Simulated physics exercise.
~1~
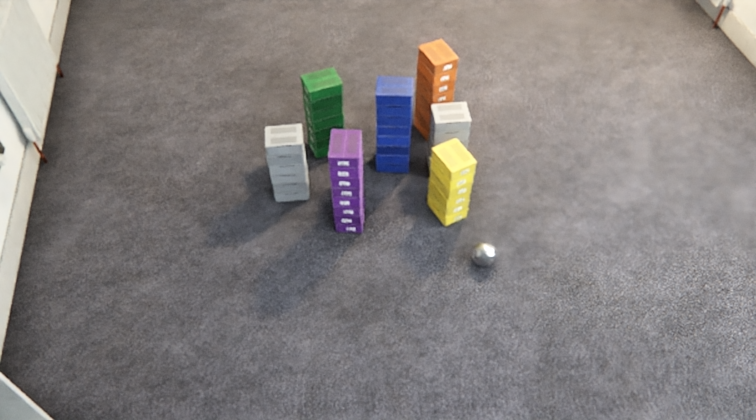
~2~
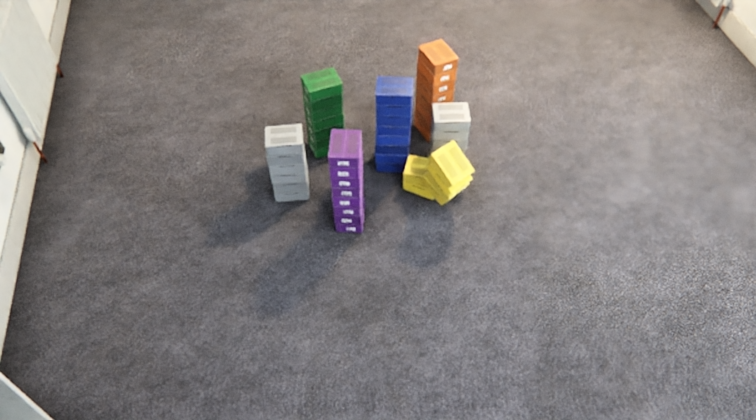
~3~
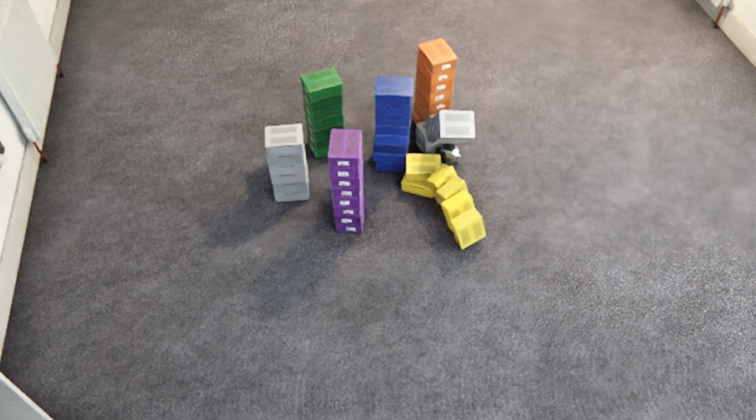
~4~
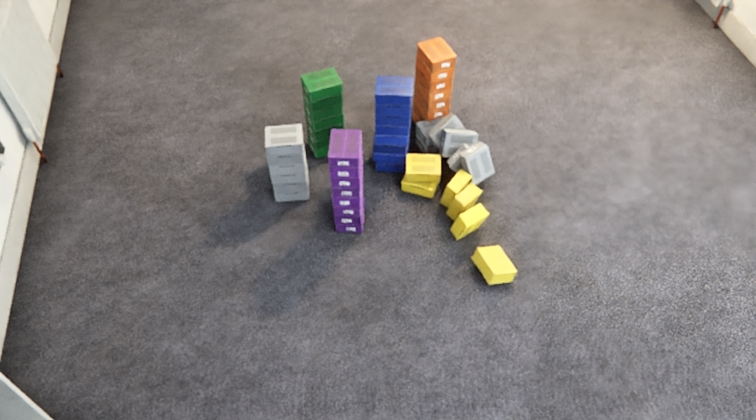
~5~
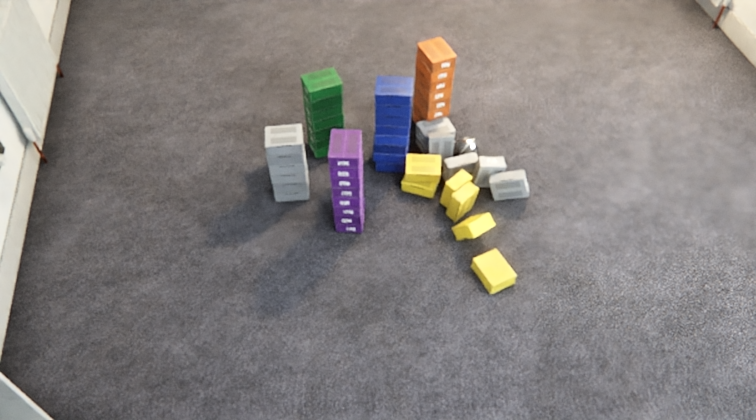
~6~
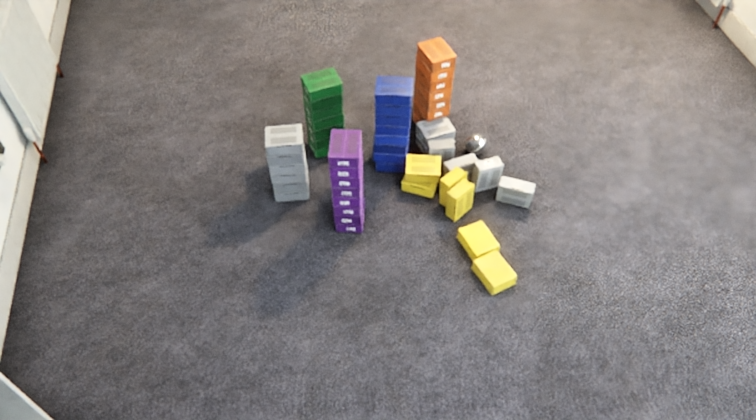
To begin with, seven stacks of tubs, in purple, green, blue, orange, yellow and grey, stand on a dark carpet as a shiny ball nears the yellow stack from the lower right. The yellow stack buckles, and its upper part tips over toward the lower right. The ball reaches the grey stack behind, which also breaks apart and spills to the right. Yellow tubs tumble forward, the top one landing farthest out and upside down. At the end, the ball is still rolling beside the scattered grey tubs, while the purple, green, blue, orange and left grey stacks remain upright.
